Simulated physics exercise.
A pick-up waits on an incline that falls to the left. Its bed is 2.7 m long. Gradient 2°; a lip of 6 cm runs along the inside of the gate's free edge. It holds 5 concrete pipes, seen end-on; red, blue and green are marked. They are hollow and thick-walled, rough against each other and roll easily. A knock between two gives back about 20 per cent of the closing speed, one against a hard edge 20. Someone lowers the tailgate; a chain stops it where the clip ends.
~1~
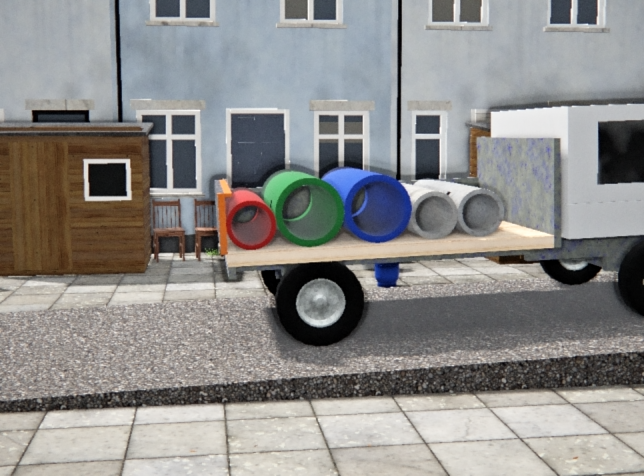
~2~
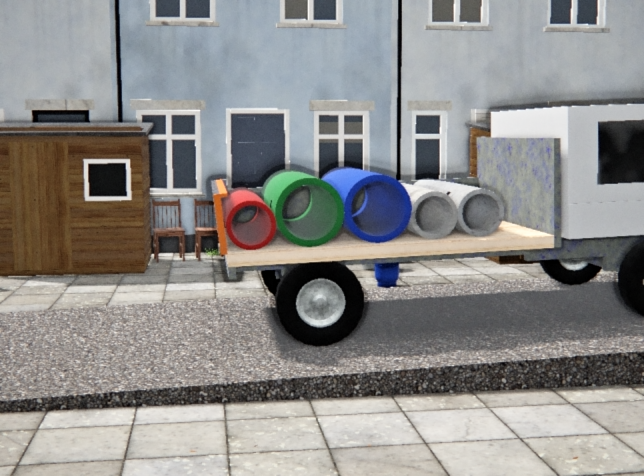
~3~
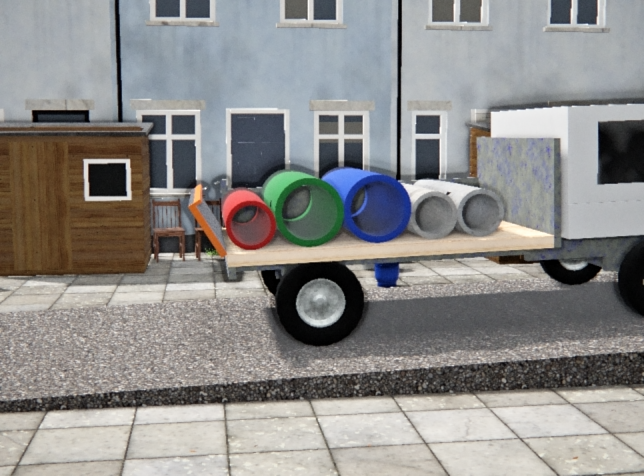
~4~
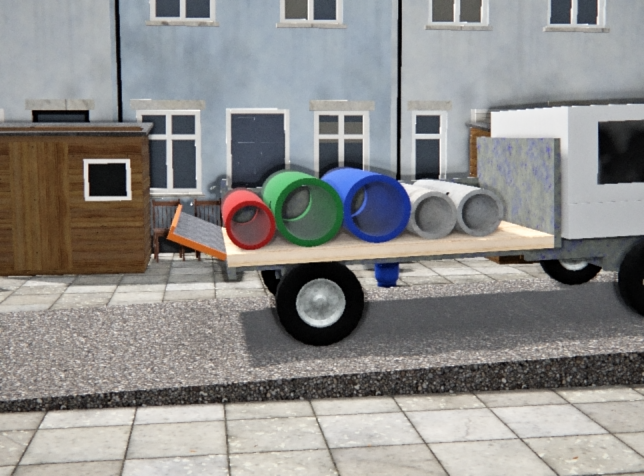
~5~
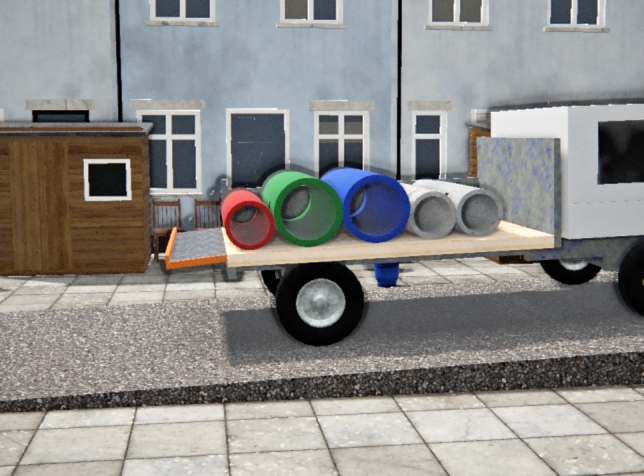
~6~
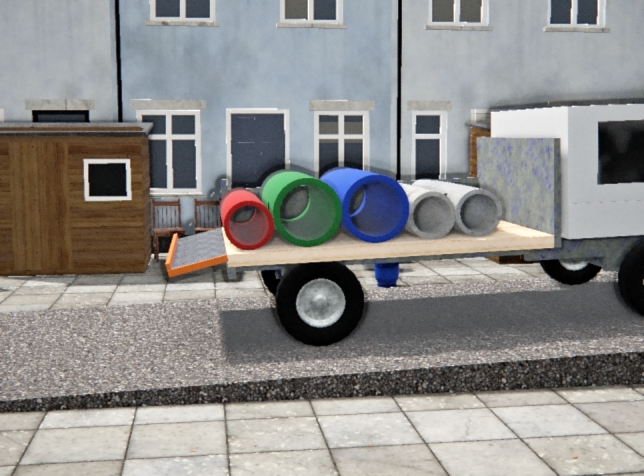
The footage shows a flatbed truck parked on a sloping street, carrying red, green, blue and grey pipes, as its orange-edged tailgate swings outward and down to the left past level, while the pipes barely move.
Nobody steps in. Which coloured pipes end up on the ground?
Red gets away, blue gets away, green gets away.
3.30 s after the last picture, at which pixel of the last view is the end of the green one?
Near (222, 217).
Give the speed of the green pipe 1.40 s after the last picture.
Roughly 0.2 m/s.
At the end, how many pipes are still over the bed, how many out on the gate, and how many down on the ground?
In that order: 0, 0, 5.
Another 1.4 s on from the last picture, red is on the bed, 5 cm short of the hinge, rolling left; blue is on the bed, 105 cm short of the hinge, rolling left; green is on the bed, 50 cm short of the hinge, rolling left; 0 of 5 are out.
Another 3.3 s on from the last picture, red is off the vehicle; blue is on the bed, 55 cm short of the hinge, rolling left; green is on the gate, 5 cm past the hinge, rolling left; 1 of 5 is out.
Another 5.6 s on from the last picture, red is out on the ground; blue is dropping off the gate; green is off the vehicle; 3 of 5 are out.
In the end (8.1 s after the last picture), red is out on the ground; blue is off the vehicle; green is off the vehicle; 5 of 5 are out.
